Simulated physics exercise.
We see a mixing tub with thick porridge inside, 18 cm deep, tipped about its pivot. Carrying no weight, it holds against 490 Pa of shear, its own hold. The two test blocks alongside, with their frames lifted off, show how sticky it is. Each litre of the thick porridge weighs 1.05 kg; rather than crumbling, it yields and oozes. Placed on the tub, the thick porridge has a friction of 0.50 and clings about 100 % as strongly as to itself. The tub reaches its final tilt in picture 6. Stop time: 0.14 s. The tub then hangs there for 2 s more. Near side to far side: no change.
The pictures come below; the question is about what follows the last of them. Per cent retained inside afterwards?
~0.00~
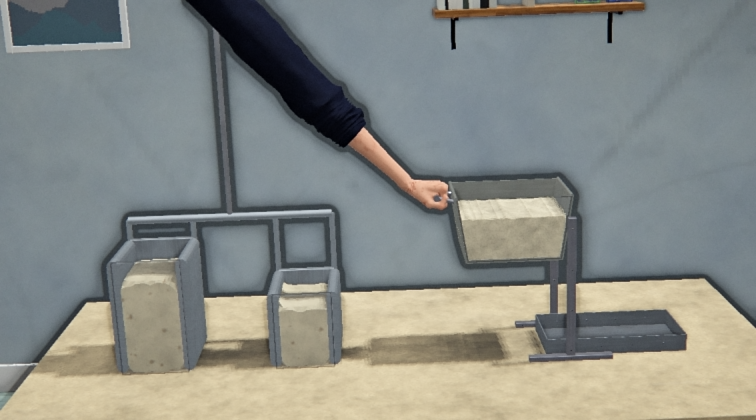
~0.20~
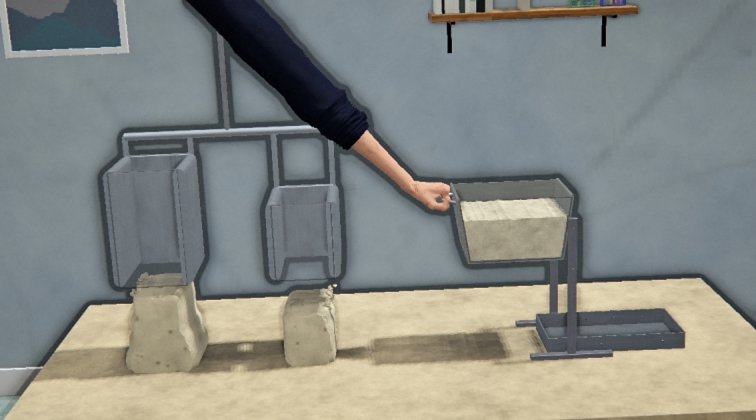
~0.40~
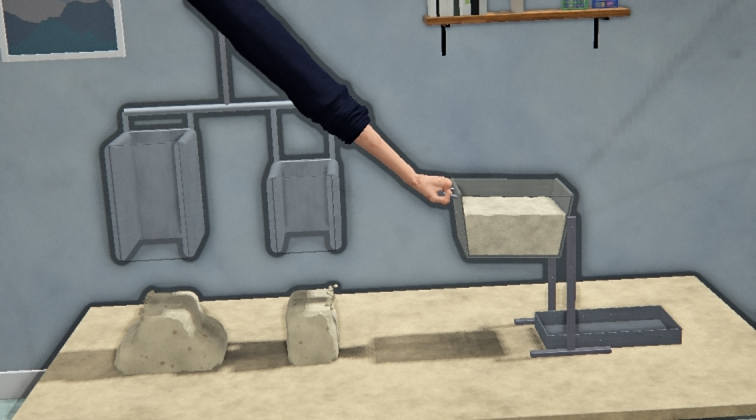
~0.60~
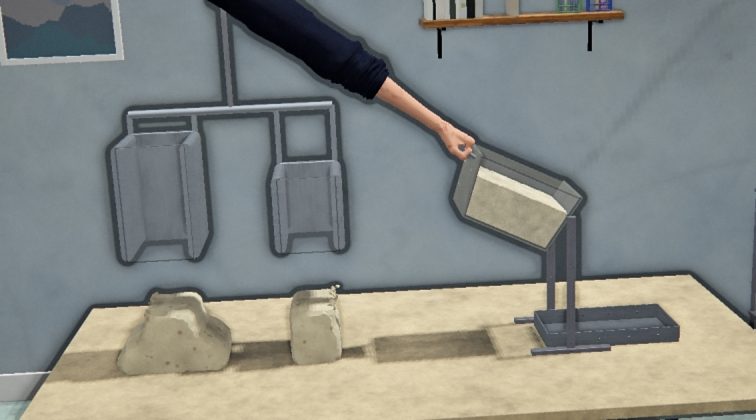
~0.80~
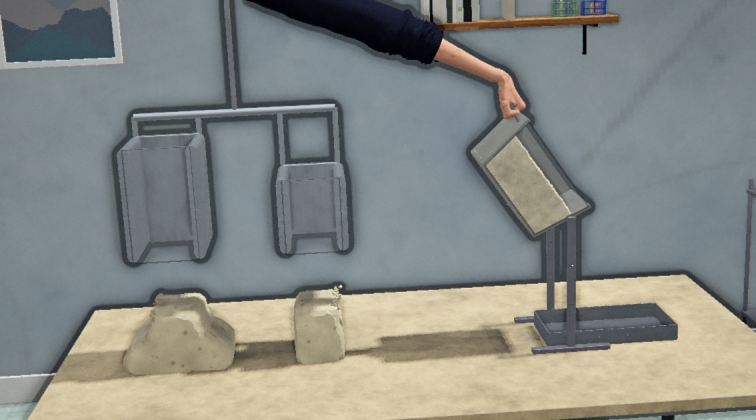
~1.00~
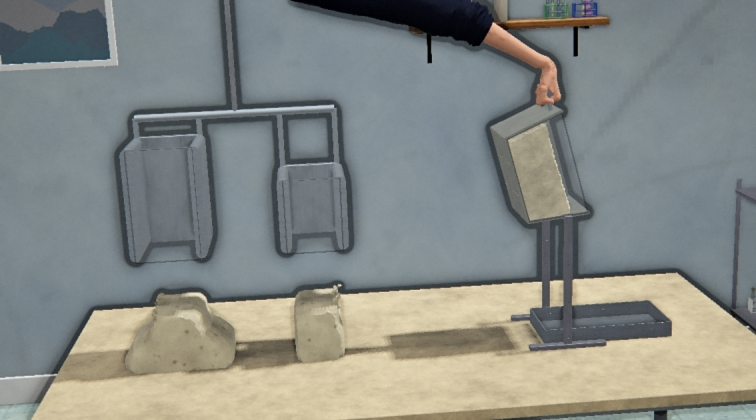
Retained: About 100 %.
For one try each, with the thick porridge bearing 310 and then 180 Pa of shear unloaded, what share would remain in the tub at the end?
It'd be some 55 percent the first time and some 45 percent the second.
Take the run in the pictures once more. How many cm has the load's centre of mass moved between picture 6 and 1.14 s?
Shift: Roughly 1 cm.
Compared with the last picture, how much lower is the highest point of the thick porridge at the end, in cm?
About 2 cm.
By 1.14 s, the tub is at 75 degrees and holds 100 %.
By 1.31 s, the tub is at 75 degrees and holds 100 %.
By 1.48 s, the tub is at 75 degrees and holds 100 %.
By 1.65 s, the tub is at 75 degrees and holds 100 %.
By 3.00 s, at the end, the tub is at 75 degrees and holds 100 %.
